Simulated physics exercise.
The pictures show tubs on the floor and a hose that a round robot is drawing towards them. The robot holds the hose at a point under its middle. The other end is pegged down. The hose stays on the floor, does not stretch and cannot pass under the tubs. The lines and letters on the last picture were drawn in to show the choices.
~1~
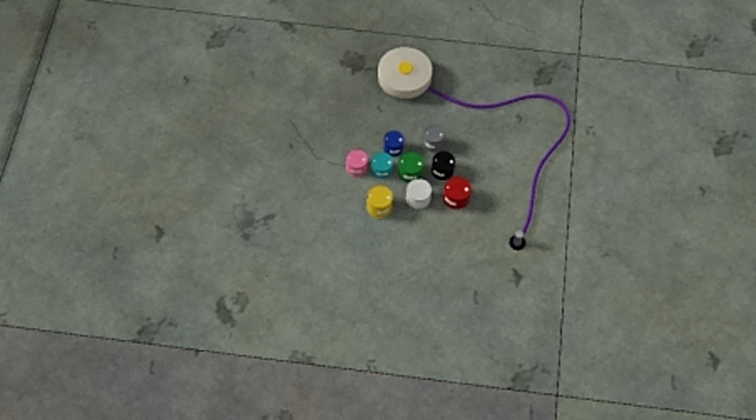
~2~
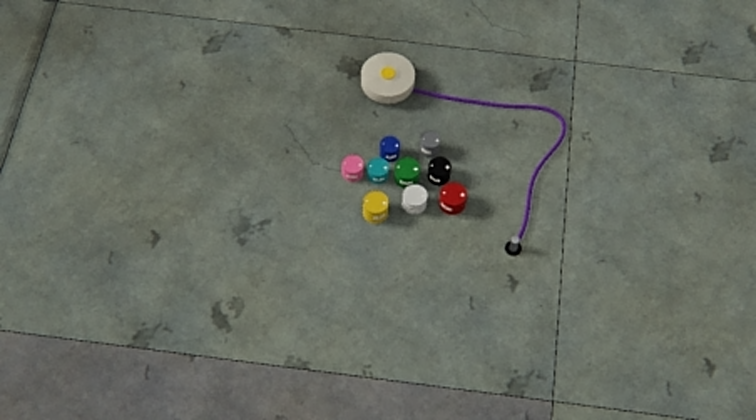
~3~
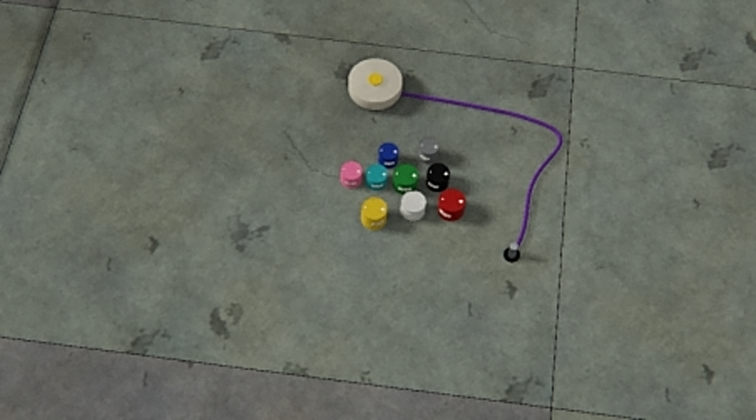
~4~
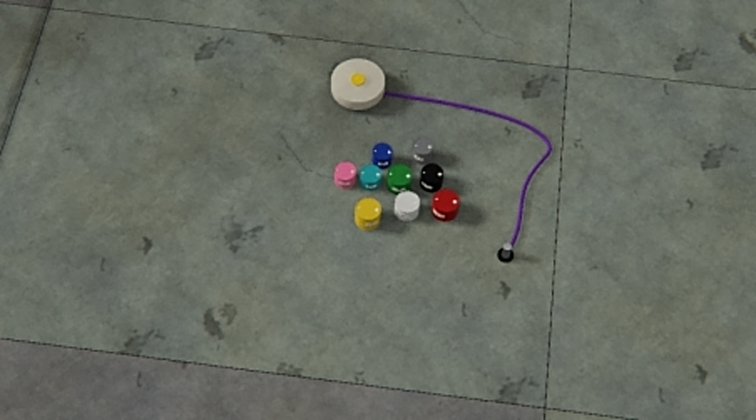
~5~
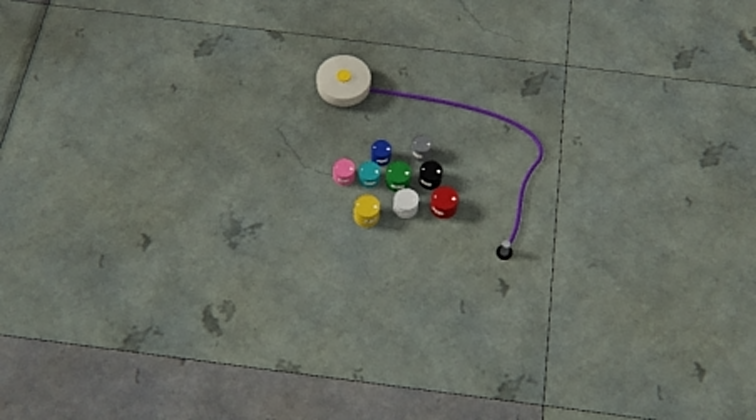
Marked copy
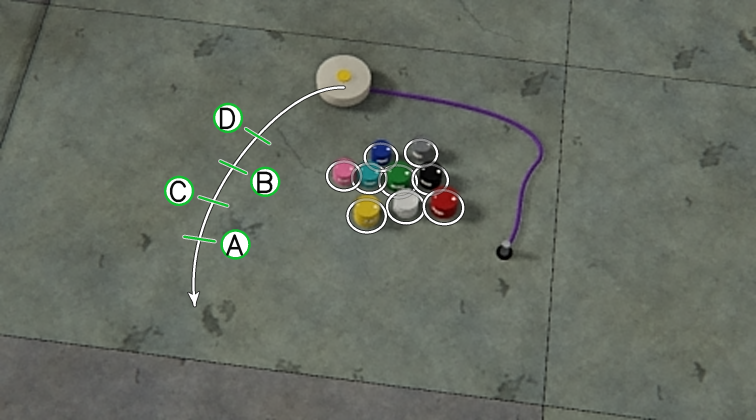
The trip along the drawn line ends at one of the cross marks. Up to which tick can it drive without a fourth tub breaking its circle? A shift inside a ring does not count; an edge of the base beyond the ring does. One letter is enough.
Up to mark C.
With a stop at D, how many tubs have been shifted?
By then, none.
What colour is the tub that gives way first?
Grey.
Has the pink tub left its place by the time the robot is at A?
By then, yes.
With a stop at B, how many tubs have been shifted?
The count is none.
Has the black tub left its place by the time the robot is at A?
Yes.
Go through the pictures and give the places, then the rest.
Robot (405, 74); peg (518, 238); green tub (411, 167), in the first picture.
Robot (388, 79); white tub (415, 199), in the second picture.
Robot (375, 85); black tub (438, 178), in the third picture.
Robot (358, 85); grey tub (423, 152), in the fourth picture.
Robot (344, 82); yellow tub (367, 211); pink tub (344, 172); peg (505, 248), in the fifth picture.
On the marked copy, A at (200, 239); B at (233, 167); C at (213, 201); D at (258, 136); the route from (344, 87) via (232, 169) to (195, 305).
Following C. Soon after the start, robot (285, 105).
Later, robot (241, 150).
In the end, robot (212, 196); grey tub (411, 162); one over the rings.
As for the rest, A has six over the rings; B is within the limit but short; D is within the limit but short.
